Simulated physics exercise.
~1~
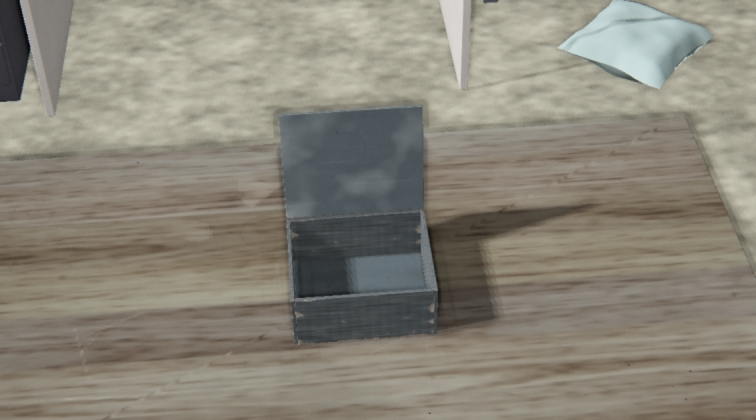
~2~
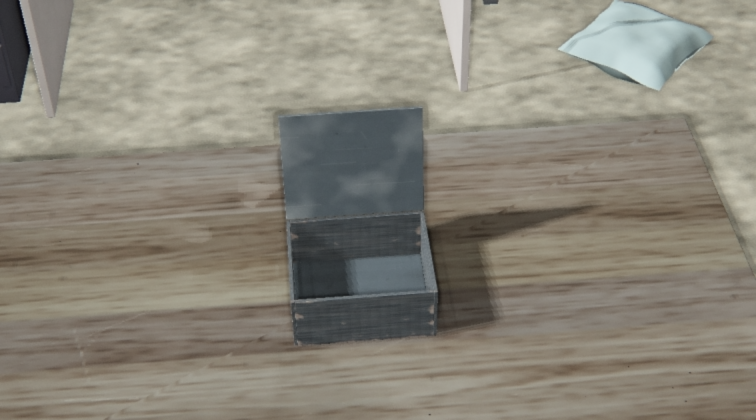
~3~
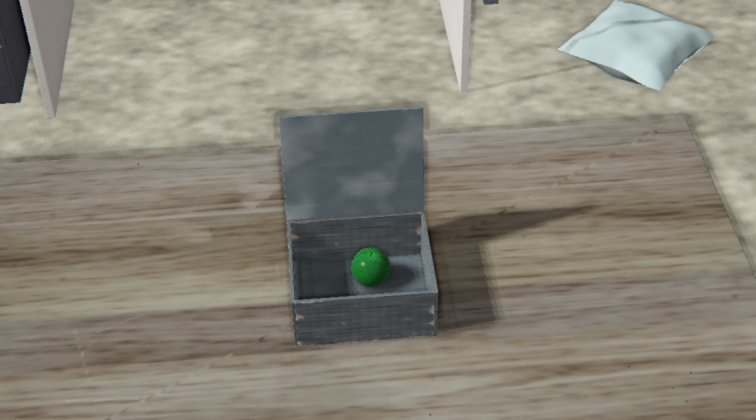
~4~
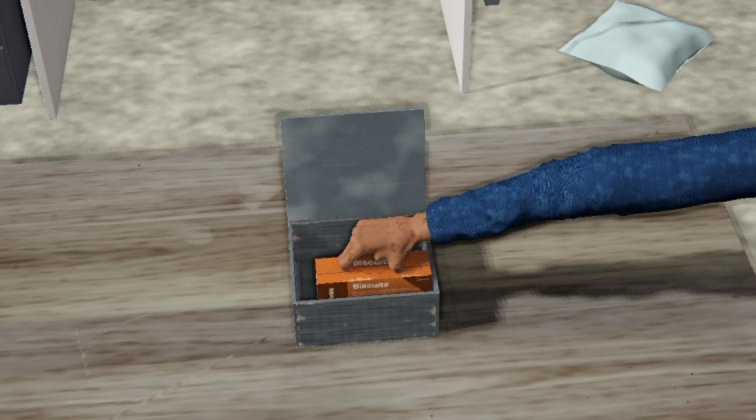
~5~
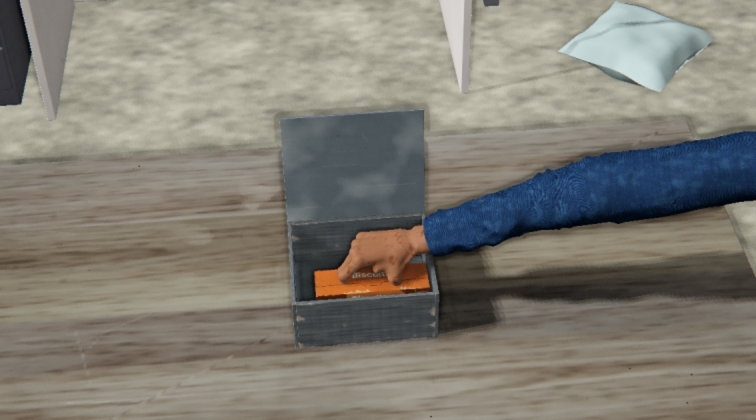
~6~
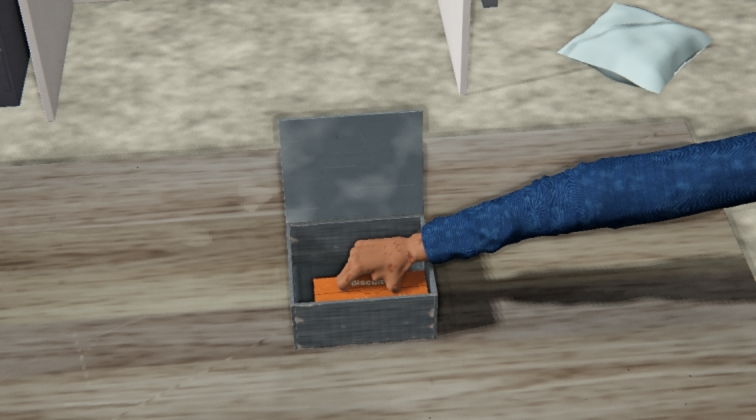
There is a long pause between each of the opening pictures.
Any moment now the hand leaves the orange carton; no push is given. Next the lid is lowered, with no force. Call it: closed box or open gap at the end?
Closed box.
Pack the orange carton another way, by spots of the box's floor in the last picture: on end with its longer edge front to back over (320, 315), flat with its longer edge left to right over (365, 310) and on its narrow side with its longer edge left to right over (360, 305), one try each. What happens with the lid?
Open; shut; shut.
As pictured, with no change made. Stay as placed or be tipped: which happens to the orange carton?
It keeps its pose.
Then, 1.50 s past the last view, lid 71° above the rim.
Then, 1.80 s past the last view, lid 33° above the rim.
Finally, lid shut; both still in place. Final places as the last picture's camera would see them, orange carton near (371, 302).
